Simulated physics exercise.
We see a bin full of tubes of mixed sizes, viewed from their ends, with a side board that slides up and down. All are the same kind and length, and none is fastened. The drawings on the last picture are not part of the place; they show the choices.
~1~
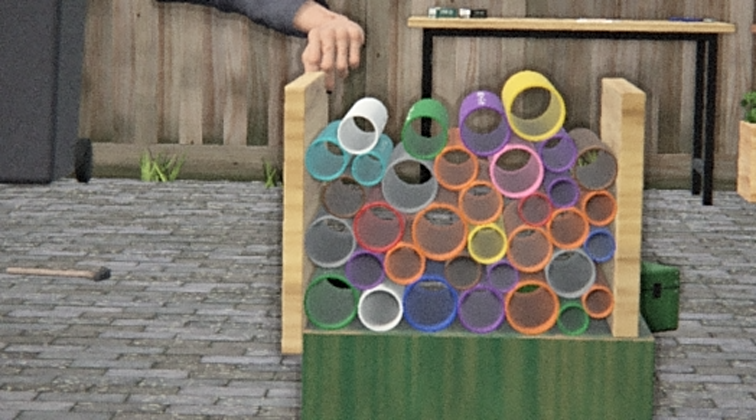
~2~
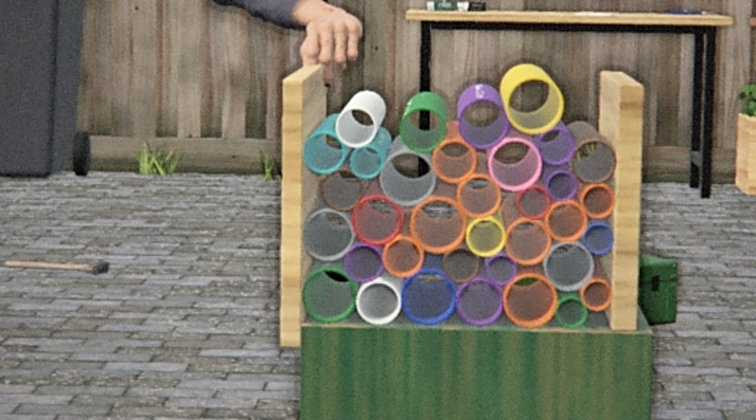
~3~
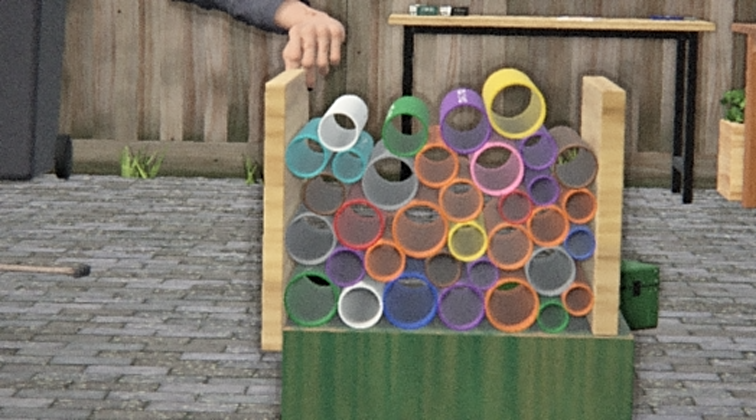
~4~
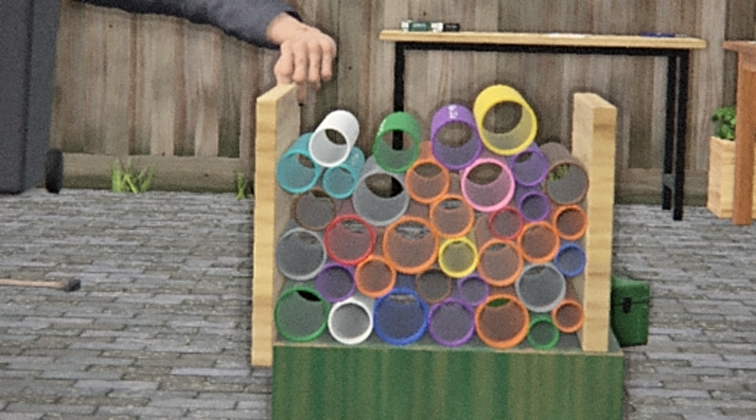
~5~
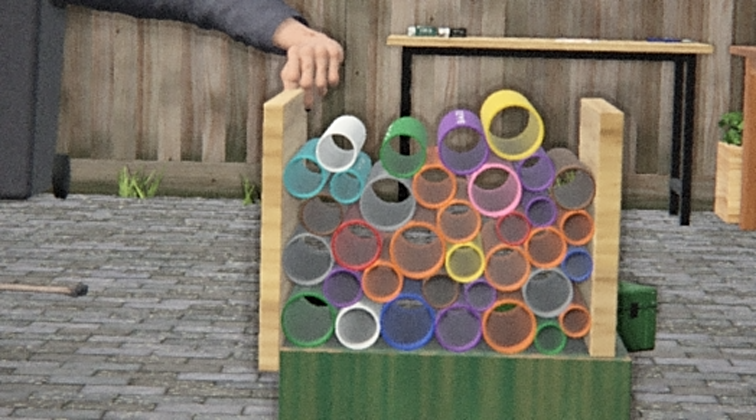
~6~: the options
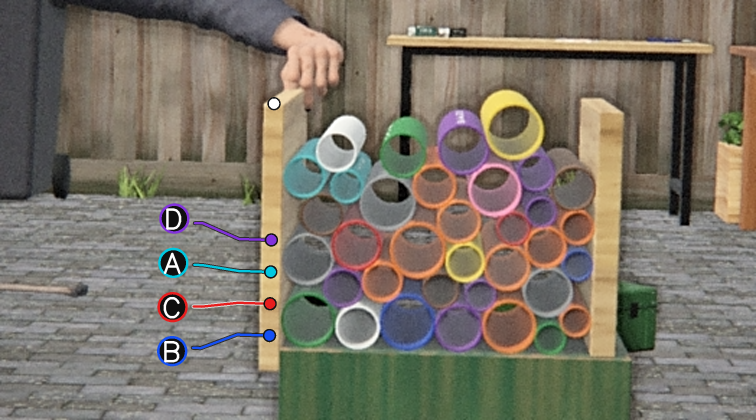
In a paved yard by a wooden fence, a hand hung over the left side of a bin stacked with colourful tubes while the view shifted slightly and the tubes stayed in place.
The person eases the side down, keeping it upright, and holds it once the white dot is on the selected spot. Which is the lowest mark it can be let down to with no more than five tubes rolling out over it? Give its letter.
It can be let down to A.
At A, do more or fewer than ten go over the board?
Fewer than ten.
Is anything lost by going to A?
Yes, at A.
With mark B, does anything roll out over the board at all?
At B: Yes.
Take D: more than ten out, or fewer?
Fewer than ten.
On the copy, A at (270, 272); B at (269, 335); C at (270, 303); D at (271, 240); the white dot at (274, 103).
On A. First, top of the board (283, 179).
Then, top of the board (282, 263).
Finally, top of the board (281, 271), four out over the board.
By contrast, B more than five out over the board; C more than five out over the board; D two out over the board.
